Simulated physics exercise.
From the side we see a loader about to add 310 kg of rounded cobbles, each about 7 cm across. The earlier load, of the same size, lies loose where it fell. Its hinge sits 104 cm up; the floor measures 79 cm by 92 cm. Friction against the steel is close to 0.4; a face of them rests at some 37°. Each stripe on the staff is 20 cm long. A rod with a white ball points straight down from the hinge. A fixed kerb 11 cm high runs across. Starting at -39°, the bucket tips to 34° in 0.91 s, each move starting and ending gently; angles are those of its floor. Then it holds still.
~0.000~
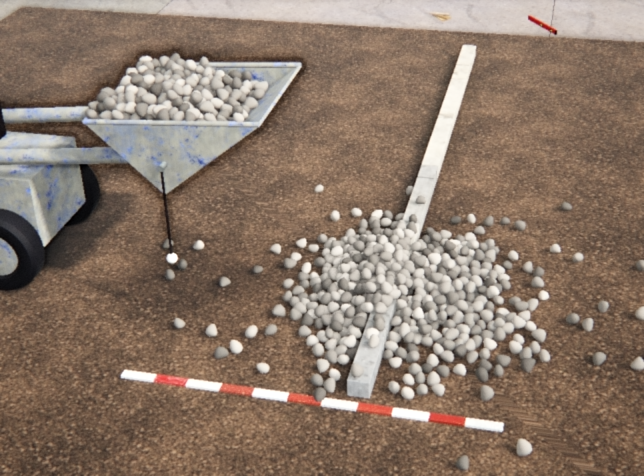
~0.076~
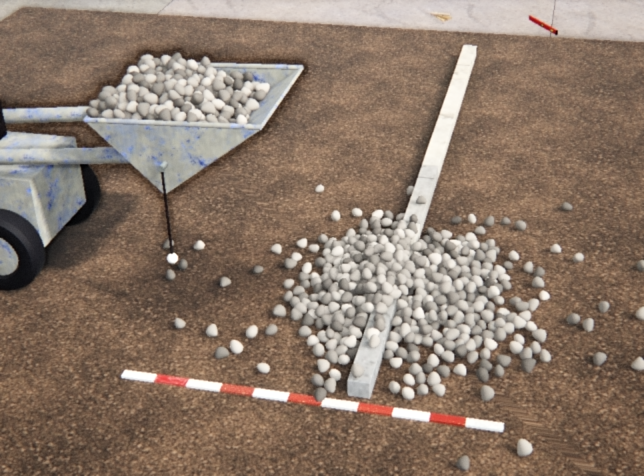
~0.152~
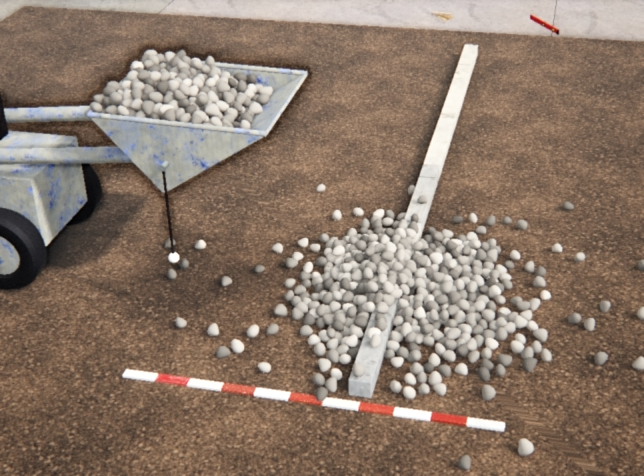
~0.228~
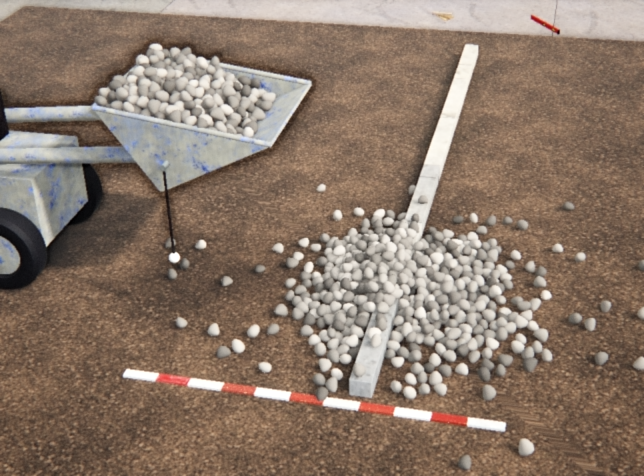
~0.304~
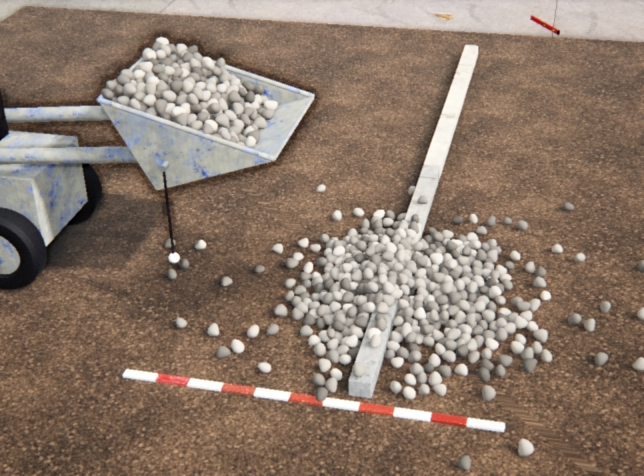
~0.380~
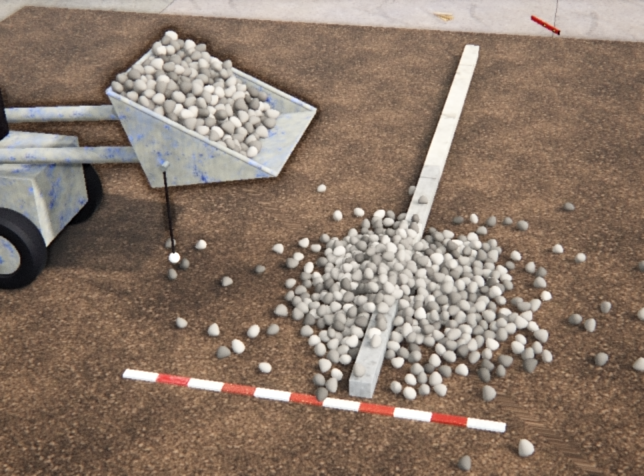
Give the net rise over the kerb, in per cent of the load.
Roughly 3 per cent of a load more.
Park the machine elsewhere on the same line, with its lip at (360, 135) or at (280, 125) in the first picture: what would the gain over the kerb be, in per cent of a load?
About 80 and 10 per cent.
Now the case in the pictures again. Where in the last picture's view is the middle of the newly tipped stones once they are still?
Their middle is at about (321, 270).
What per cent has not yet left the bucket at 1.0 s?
Roughly 65 per cent is still inside.
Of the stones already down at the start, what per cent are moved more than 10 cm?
Roughly 5 per cent of them.
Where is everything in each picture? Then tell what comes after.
The first frame shows lip at (259, 125), floor tilted -39°, highest stones at (176, 74). The earlier load is highest near (384, 271), 22 cm above ground level, 52 % on this side of the kerb, 50 % over the kerb.
In the second frame, the bucket is at -38°, its lip at (261, 127); the top of the load is at (168, 72); the stones move at 0.2 m/s on average.
The third frame shows lip at (266, 134), floor tilted -34°, highest stones at (163, 68); the stones move at 0.3 m/s on average.
The fourth frame shows lip at (271, 145), floor tilted -28°, highest stones at (151, 60); the stones move at 0.4 m/s on average.
In the fifth frame, the bucket is at -20°, its lip at (274, 159); the top of the load is at (158, 55); the stones move at 0.5 m/s on average.
The sixth frame shows lip at (276, 175), floor tilted -11°, highest stones at (168, 48); the stones move at 0.5 m/s on average.
After 0.7 s the floor is at 22°; in per cent of one load, 100 in the bucket, 52 on this side of the kerb, 50 over the kerb; the foremost stones are at (627, 307).
After 1.0 s the floor is at 34°; in per cent of one load, 64 in the bucket, 88 on this side of the kerb, 50 over the kerb; the foremost stones are at (627, 307).
After 1.4 s the floor is at 34°; in per cent of one load, 19 in the bucket, 132 on this side of the kerb, 50 over the kerb; the foremost stones are at (627, 307).
After 3.8 s the floor is at 34°; in per cent of one load, 0 in the bucket, 149 on this side of the kerb, 53 over the kerb; the foremost stones are at (627, 307). Net gain over the kerb, 3.
